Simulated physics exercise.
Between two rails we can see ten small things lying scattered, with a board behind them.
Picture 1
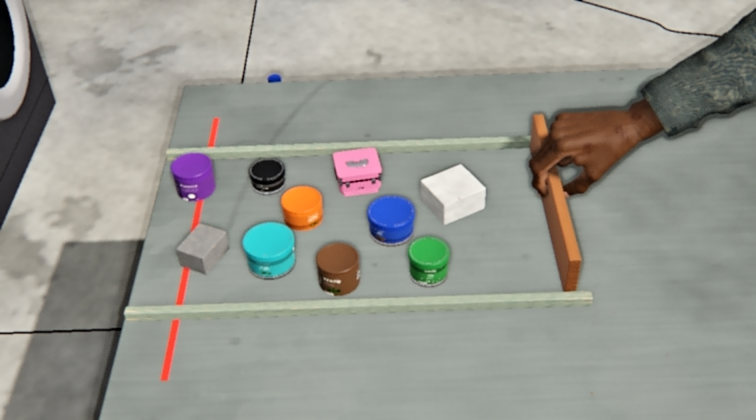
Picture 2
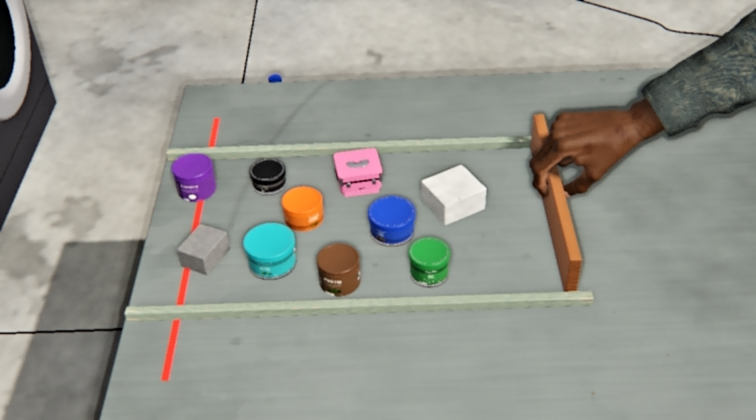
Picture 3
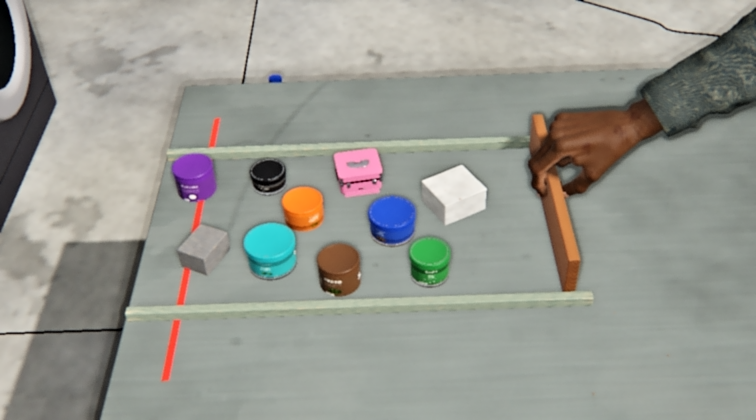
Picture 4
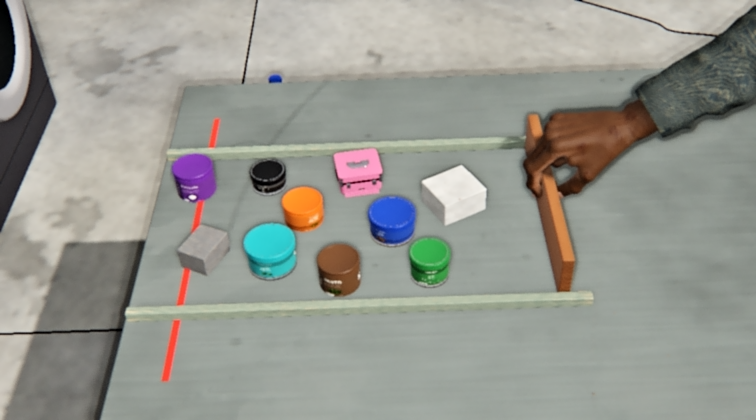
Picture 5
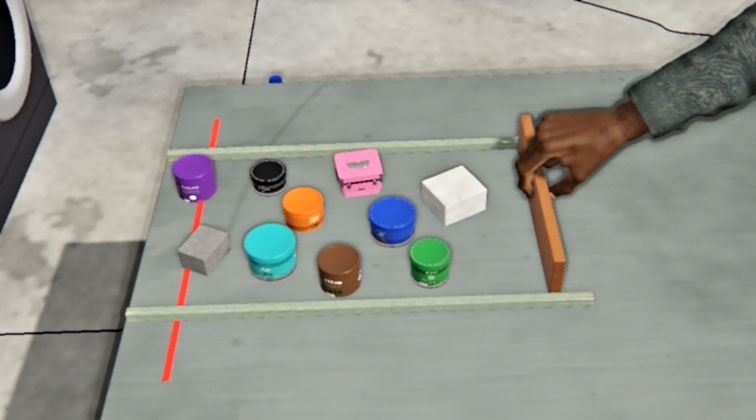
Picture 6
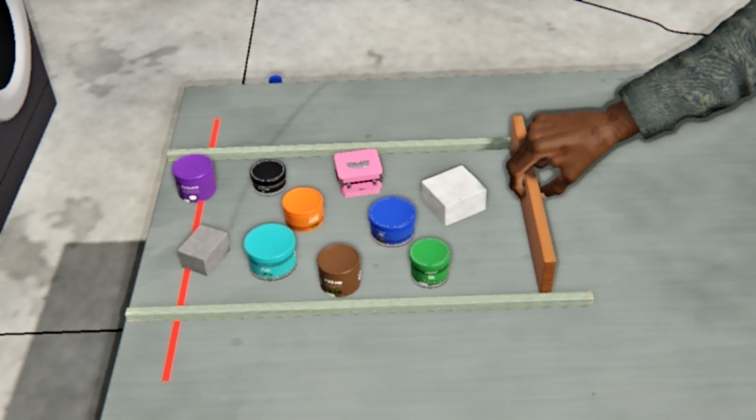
A hand holds a wooden board still, then slides it slightly left toward ten small objects.
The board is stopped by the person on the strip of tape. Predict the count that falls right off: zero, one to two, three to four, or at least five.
So in the end, at least five bits get shoved clean off.
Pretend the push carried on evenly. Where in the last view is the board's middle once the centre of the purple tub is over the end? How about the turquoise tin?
For the purple tub at (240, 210), for the turquoise tin at (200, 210).
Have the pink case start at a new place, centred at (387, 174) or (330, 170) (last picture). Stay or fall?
Place by place, it holds its place, then holds its place.
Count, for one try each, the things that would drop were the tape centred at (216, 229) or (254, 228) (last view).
Taking the two tries in order, the numbers are 2 and 0.
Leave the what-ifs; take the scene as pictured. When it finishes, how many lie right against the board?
4 of them.
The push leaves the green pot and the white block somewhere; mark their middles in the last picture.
You'll find the green pot at roughly (164, 268) and the white block at roughly (175, 196).
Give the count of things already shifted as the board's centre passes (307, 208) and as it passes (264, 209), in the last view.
8 at one spot and 10 at the other.
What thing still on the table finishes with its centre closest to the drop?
The answer: The brown tub.
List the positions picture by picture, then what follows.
The first frame shows purple tub (194, 177); grey block (203, 249); black tin (268, 177); board (553, 198); tape (194, 229).
The second frame shows grey block (204, 249); white block (453, 195).
The third frame shows black tin (269, 177); orange tub (303, 209).
The fourth frame shows purple tub (195, 178); green pot (429, 263).
The fifth frame shows grey block (204, 250); turquoise tin (271, 252).
The sixth frame shows purple tub (195, 178); grey block (204, 250); black tin (269, 178); board (530, 200); tape (195, 230).
Soon after, none off yet; purple tub at rest near (195, 178); grey block at rest near (204, 250); black tin at rest near (269, 178).
Then, none off yet; purple tub at rest near (195, 178); grey block at rest near (204, 250); black tin at rest near (265, 178).
Further on, none off yet; purple tub moved about its own width near (159, 184); grey block moved about its own width near (146, 248); black tin moved well along near (195, 176).
At rest, the number that fall off is five or more; fallen, orange tub, turquoise tin, black tin, grey block and purple tub.
